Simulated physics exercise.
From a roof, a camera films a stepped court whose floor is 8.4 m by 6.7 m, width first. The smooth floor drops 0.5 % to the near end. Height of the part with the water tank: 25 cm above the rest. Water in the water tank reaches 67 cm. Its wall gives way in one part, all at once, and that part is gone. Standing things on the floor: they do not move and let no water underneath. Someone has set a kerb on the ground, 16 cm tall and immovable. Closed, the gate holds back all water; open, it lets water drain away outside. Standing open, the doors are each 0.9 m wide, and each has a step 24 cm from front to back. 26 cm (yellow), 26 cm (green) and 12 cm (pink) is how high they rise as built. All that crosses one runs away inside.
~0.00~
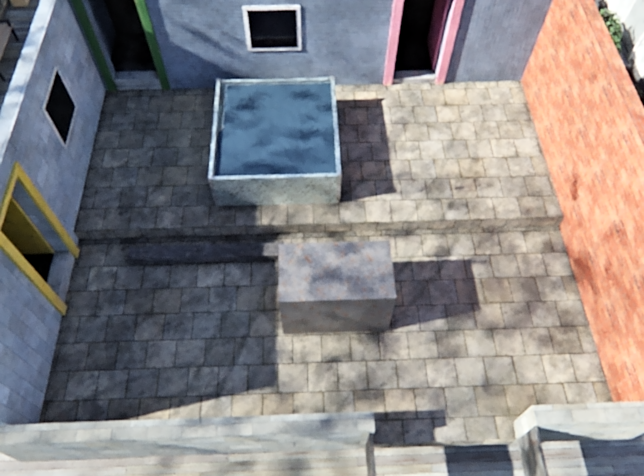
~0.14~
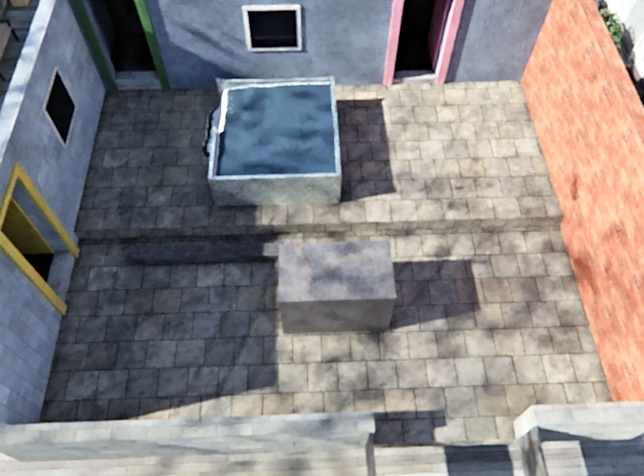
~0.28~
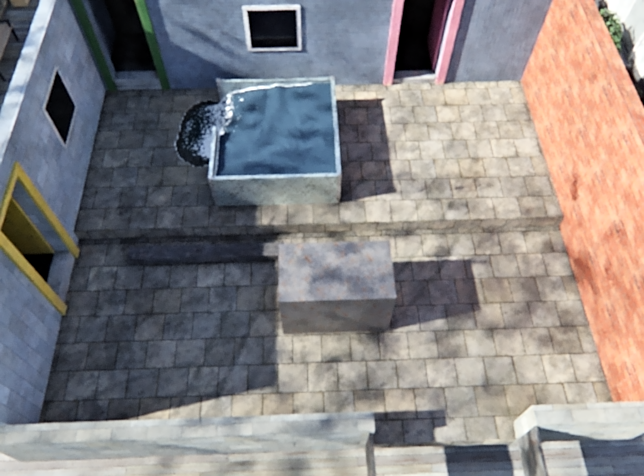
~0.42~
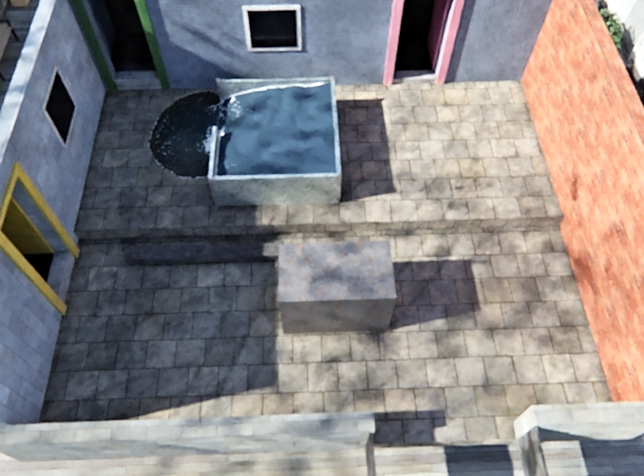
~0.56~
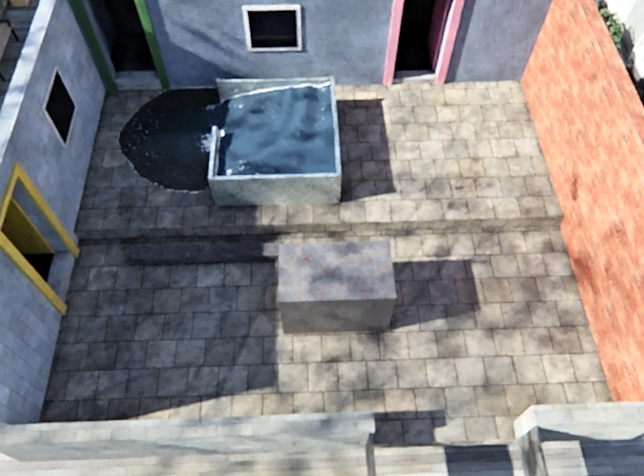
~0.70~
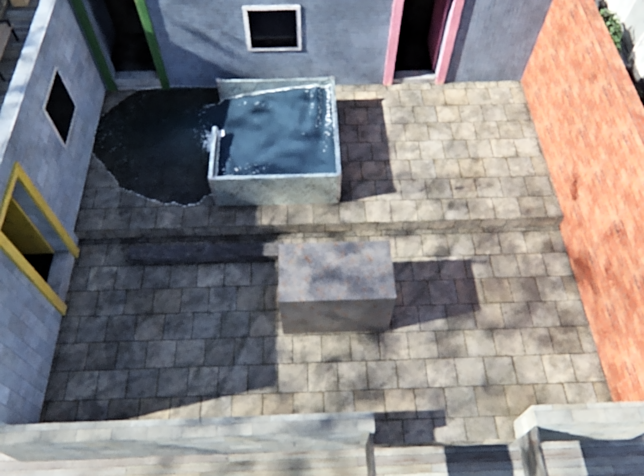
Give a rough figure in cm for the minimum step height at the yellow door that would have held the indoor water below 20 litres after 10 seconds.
6 cm.
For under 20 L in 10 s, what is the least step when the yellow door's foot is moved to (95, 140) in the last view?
Roughly 32 cm.
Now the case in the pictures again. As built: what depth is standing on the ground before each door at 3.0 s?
Depths, in cm - yellow: 9, green: 31, pink: 0.
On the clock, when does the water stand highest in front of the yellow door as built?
About 10.0 seconds.
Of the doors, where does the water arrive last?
It's the pink door.
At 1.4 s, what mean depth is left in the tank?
I'd put it at some 48 centimetres on average.
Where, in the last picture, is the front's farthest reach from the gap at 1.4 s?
At about (76, 227).
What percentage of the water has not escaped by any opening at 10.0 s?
I'd put it at about 96 per cent.
After 1.4 s water covers 15 % of the floor, deepest (52 cm) near (106, 91); it has not reached the yellow door.
After 3.0 s water covers 25 % of the floor, deepest (32 cm) near (105, 98); 9 cm at the yellow door, 0 litres in over its 26 cm step.
After 10.0 s water covers 85 % of the floor, deepest (16 cm) near (151, 251); 9 cm at the yellow door, 0 litres in over its 26 cm step.
At the yellow door as built, the water arrived by 1.8 s and peaked near 9 cm at 10.0 s.
With a step of 5.5 cm, 27 litres would have come in within the 10 s; with 7.5 cm, 10 litres. So under 20 litres takes about 6 cm.
